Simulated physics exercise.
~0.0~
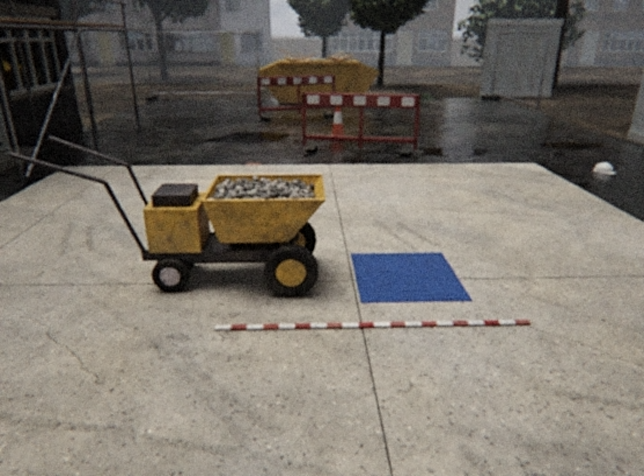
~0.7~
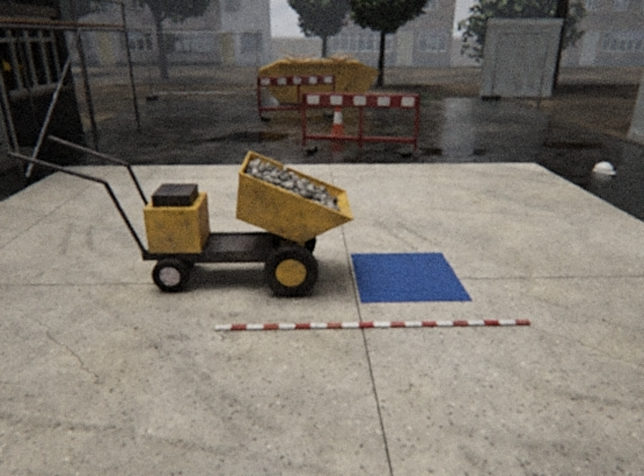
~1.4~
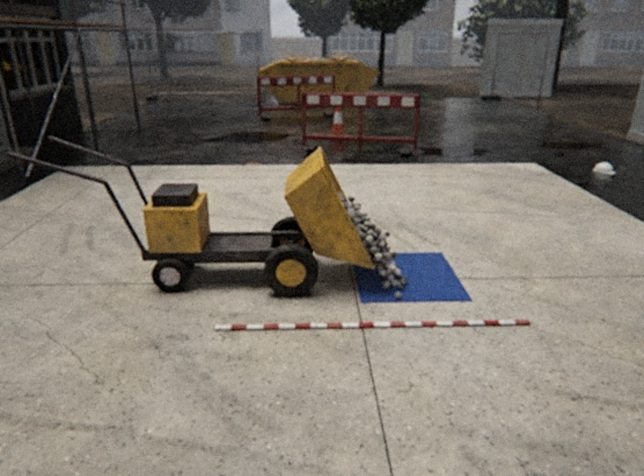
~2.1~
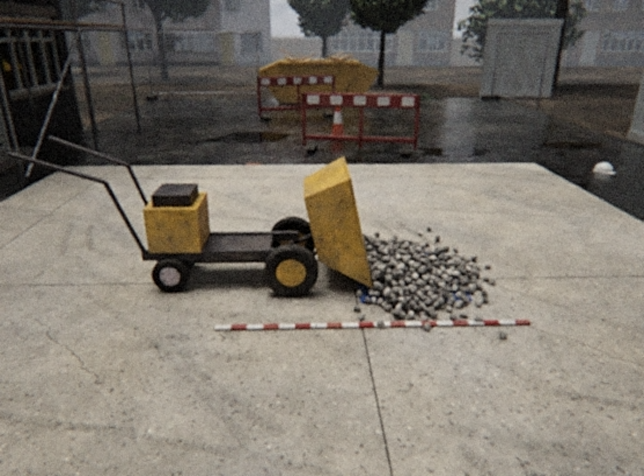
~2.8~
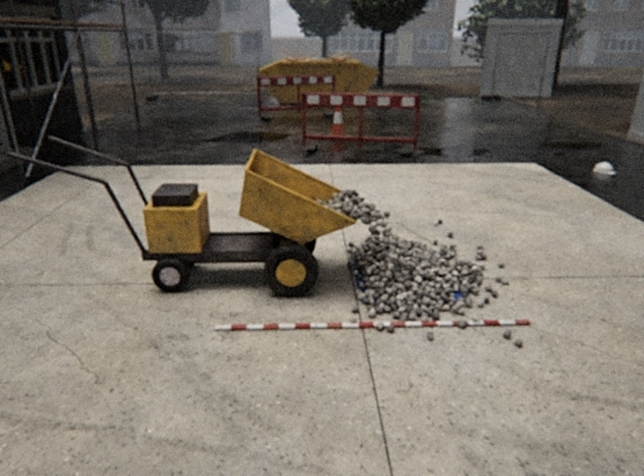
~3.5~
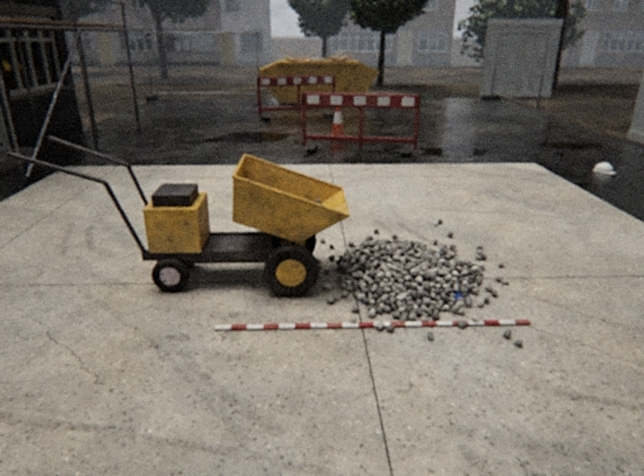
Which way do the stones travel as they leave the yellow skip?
The stones move to the right, sliding down out of the skip and spreading over the blue sheet.
A yellow skip tips grey stones over and around a blue sheet, then swings partway back.
